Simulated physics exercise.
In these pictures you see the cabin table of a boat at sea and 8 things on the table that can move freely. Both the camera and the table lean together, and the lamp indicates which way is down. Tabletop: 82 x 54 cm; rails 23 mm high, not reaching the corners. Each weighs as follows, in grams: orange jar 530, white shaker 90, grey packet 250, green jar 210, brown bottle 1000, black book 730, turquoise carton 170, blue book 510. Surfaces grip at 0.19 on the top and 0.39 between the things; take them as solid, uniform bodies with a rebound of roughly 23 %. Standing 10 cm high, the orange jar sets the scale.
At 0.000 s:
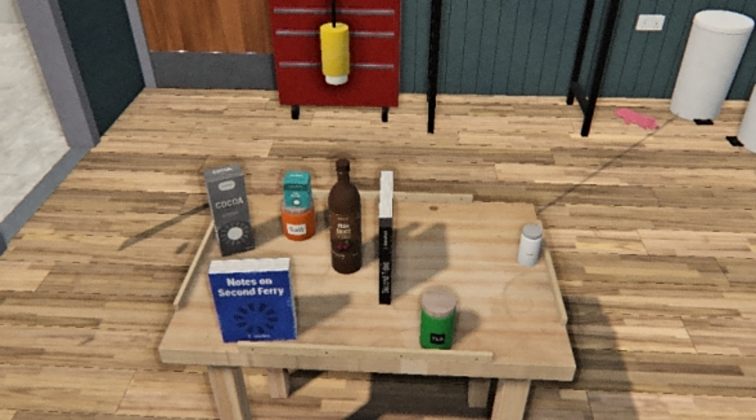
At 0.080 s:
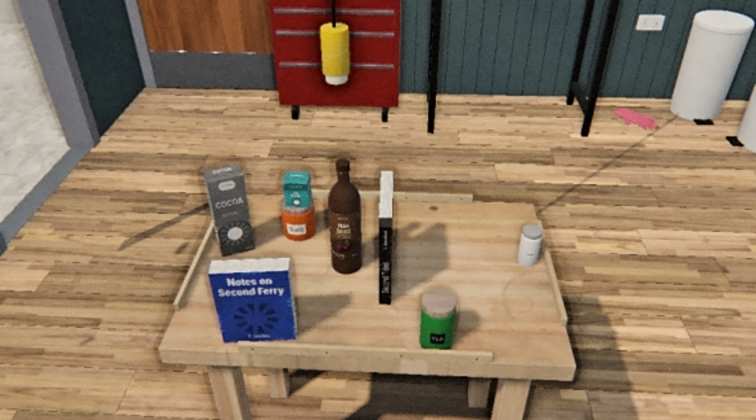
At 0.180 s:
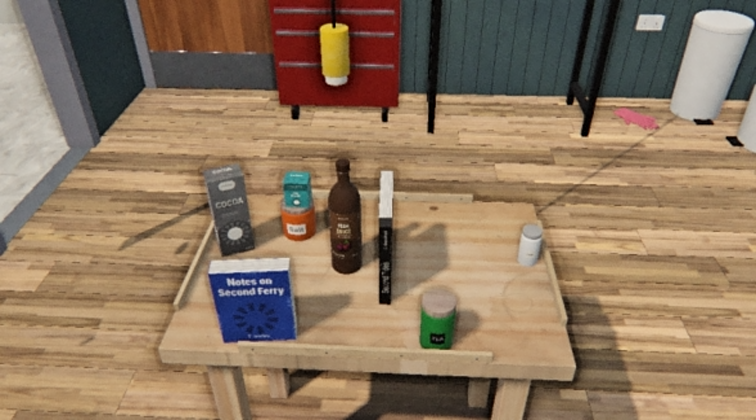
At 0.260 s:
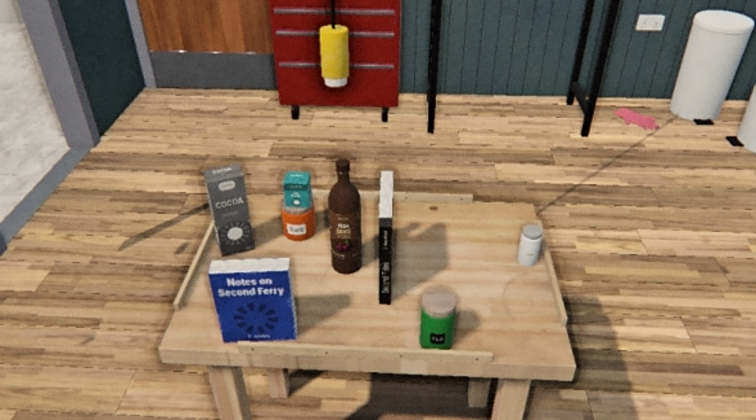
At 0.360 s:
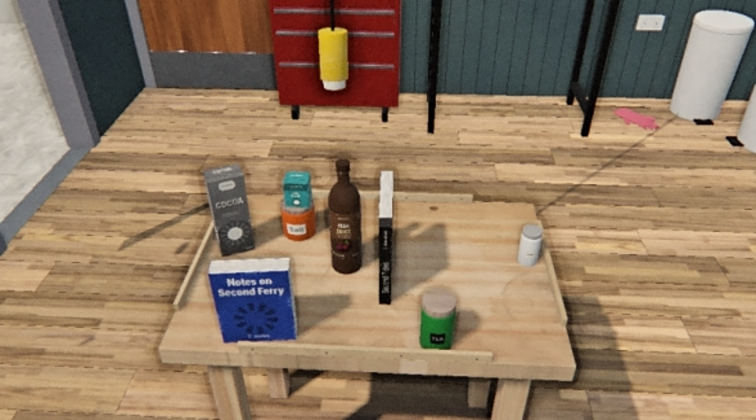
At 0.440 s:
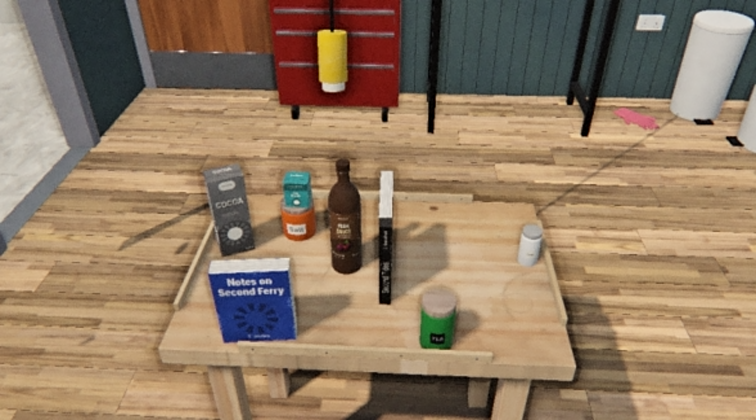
The footage shows a wooden table holding books, jars, a grey packet, a turquoise carton, a white shaker and a brown bottle, while a yellow lamp hanging behind it shifts very slightly and the tabletop items stay in place.
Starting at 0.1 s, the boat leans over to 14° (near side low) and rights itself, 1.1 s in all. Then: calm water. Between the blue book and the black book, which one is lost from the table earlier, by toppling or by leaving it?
The first of the two.
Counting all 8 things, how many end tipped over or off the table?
1.
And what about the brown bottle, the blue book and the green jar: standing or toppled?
Well, the brown bottle holds steady, the blue book tumbles down, and the green jar holds steady.
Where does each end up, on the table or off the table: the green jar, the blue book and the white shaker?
Final state - the green jar stays within bounds; the blue book ends out of bounds; the white shaker stays within bounds.
Around 0.84 s, boat heeled 10°, near side down; blue book tipped 3° against what carries it near (253, 309); black book shifted 3 cm near (385, 246); grey packet shifted 3 cm.
Around 1.34 s, boat level; blue book now off the table; black book shifted 4 cm near (385, 250); grey packet shifted 4 cm.
Around 1.54 s, boat level; black book shifted 4 cm near (385, 250); grey packet shifted 4 cm; brown bottle shifted 4 cm.
Around 1.74 s, black book resting near (385, 250).
Finally (1.9 s), off the table, blue book; the other 7 still in place (within 5 cm). Final places as that camera would see them, black book near (385, 250). Blue book went at 1.18 s; black book was never lost.
